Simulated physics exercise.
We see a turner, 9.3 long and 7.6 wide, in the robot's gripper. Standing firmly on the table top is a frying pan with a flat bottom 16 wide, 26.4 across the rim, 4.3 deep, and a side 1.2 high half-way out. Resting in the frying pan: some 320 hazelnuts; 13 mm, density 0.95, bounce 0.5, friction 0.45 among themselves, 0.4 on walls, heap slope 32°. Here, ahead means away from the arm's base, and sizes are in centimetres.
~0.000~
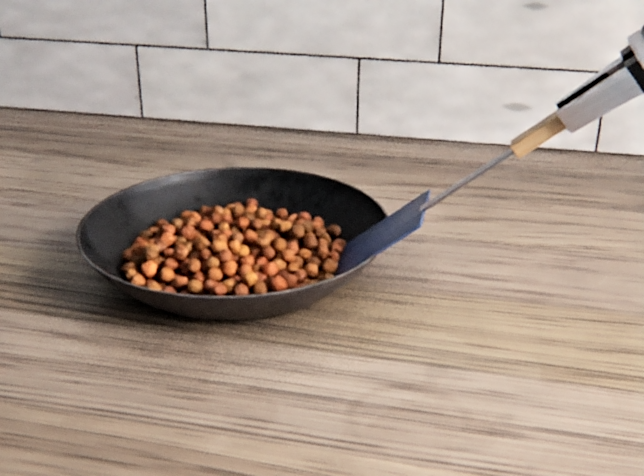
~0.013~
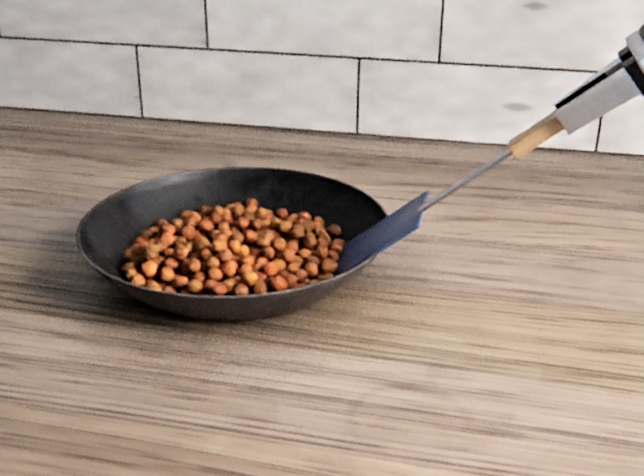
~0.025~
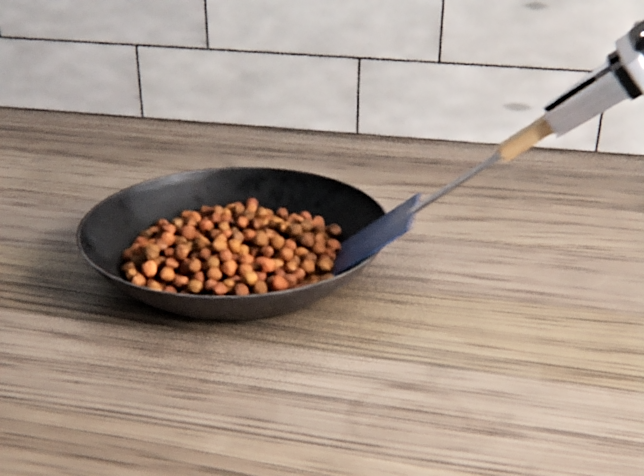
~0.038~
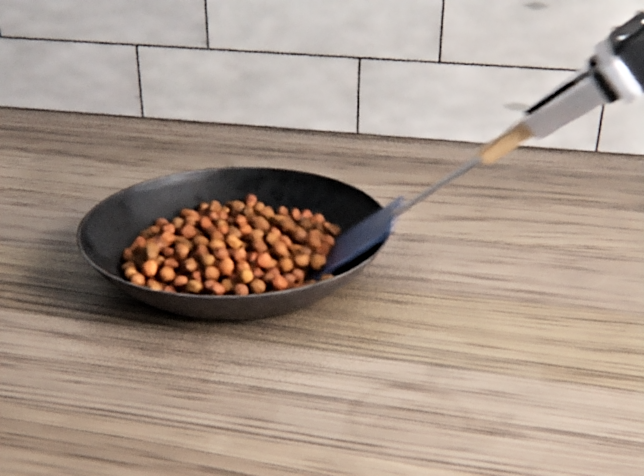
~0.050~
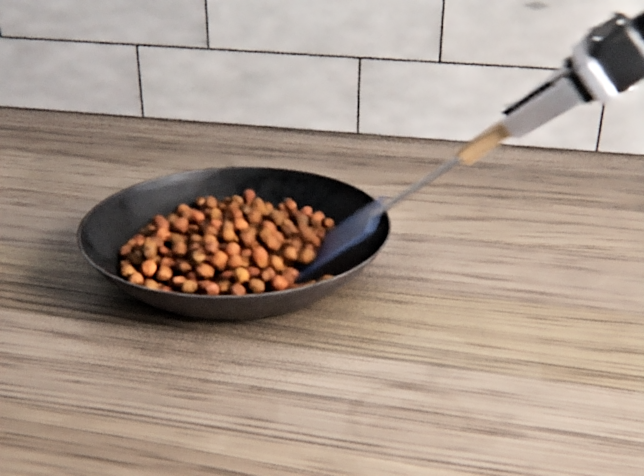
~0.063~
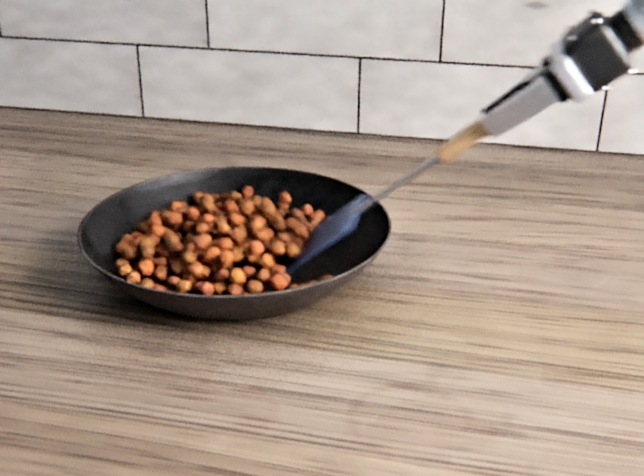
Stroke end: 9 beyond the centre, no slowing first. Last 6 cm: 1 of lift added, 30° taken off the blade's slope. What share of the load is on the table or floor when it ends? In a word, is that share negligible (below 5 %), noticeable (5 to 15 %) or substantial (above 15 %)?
In a word, substantial.
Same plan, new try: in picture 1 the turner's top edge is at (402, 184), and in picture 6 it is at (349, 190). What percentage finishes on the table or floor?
About 20 per cent.
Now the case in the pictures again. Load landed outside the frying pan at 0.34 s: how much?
Some 15 per cent.
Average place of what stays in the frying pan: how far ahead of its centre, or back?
It rests close to 4.0 centimetres ahead of centre.
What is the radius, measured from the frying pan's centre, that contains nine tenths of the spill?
About 45 cm.
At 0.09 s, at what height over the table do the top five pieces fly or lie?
Some 6 cm.
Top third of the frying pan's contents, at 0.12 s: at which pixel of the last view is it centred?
Around (194, 226).
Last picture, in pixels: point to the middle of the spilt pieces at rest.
Roughly at (12, 224) in the final view.
By 0.09 s, sloping 40°, highest piece 7 above the table; 325 in the frying pan.
By 0.12 s, sloping 33°, highest piece 7 above the table; 325 in the frying pan.
By 0.34 s, sloping 10°, highest piece 10 above the table; 251 in the frying pan, 48 on the table or floor, 26 on the blade or in flight.
By 1.39 s, sloping 10°, highest piece 5 above the table; 250 in the frying pan, 75 on the table or floor.
Final count, 250 in the frying pan, 75 on the table or floor. That is 23 % on the table or floor.
